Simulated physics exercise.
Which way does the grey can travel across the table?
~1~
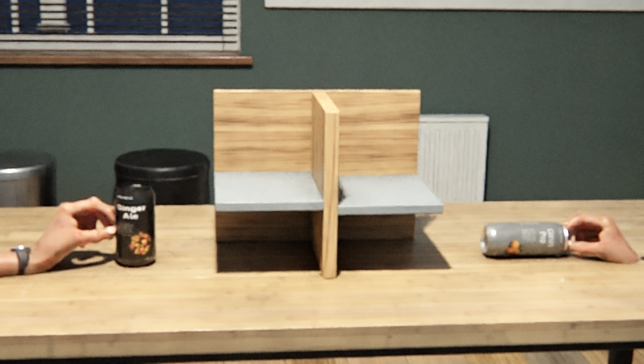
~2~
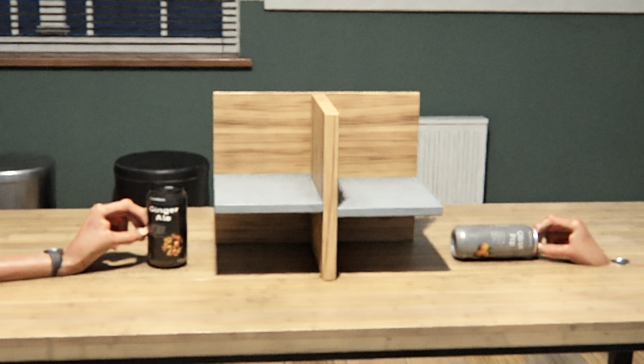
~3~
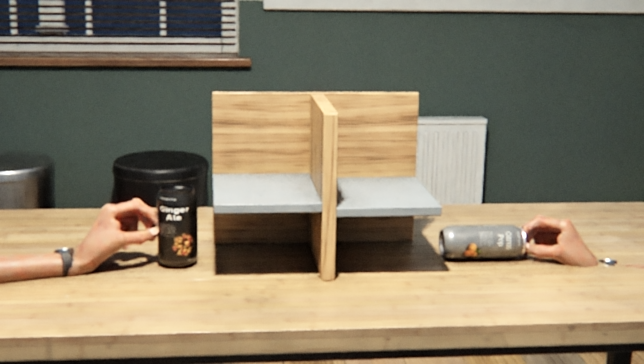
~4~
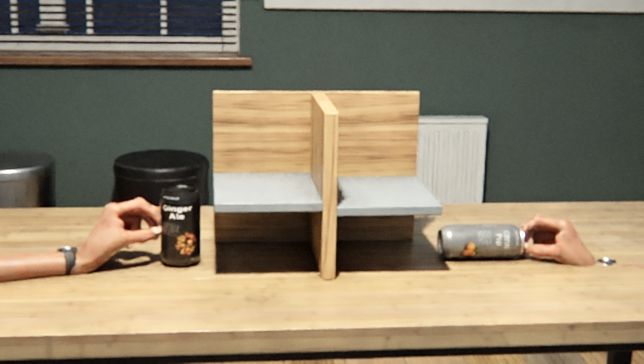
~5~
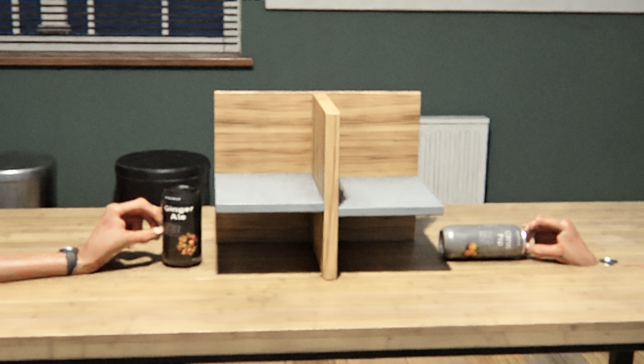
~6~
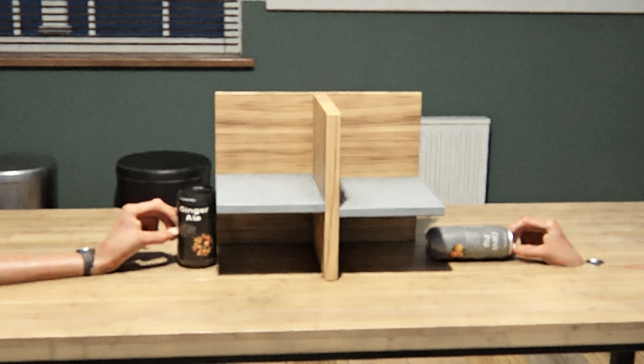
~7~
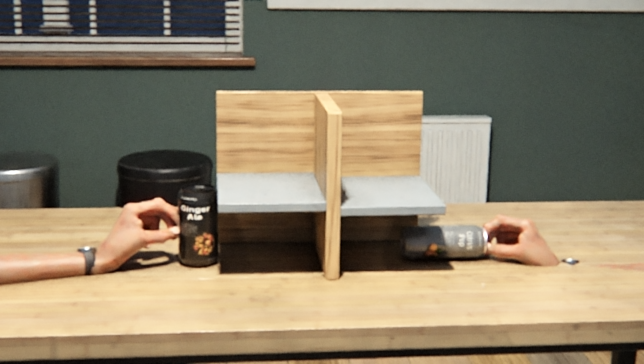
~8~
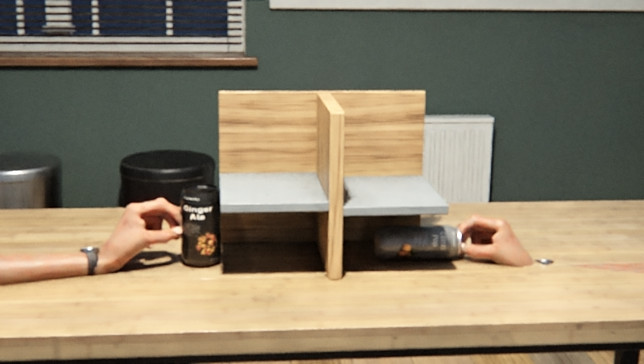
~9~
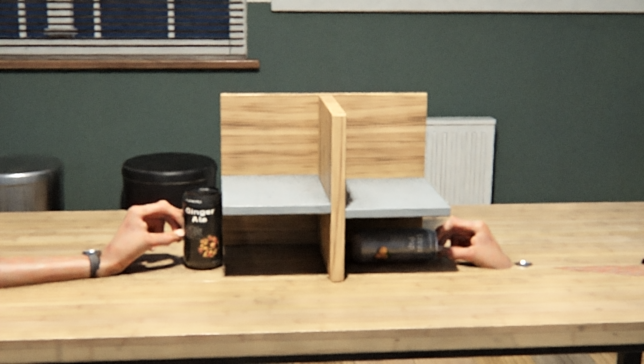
The grey can moves to the left, pushed by the hand until it is under the right side of the shelf.
At first, a hand on the left holds an upright black can and a hand on the right holds a grey can lying on its side, with a two-sided wooden shelf between them on a table. Both hands push their cans inward toward the shelf, then pause just short of it. They push again, and the black can stops at the left edge of the shelf, still standing. The grey can keeps sliding into the space under the right side. By the end it lies beneath the shelf, while the black can remains outside.
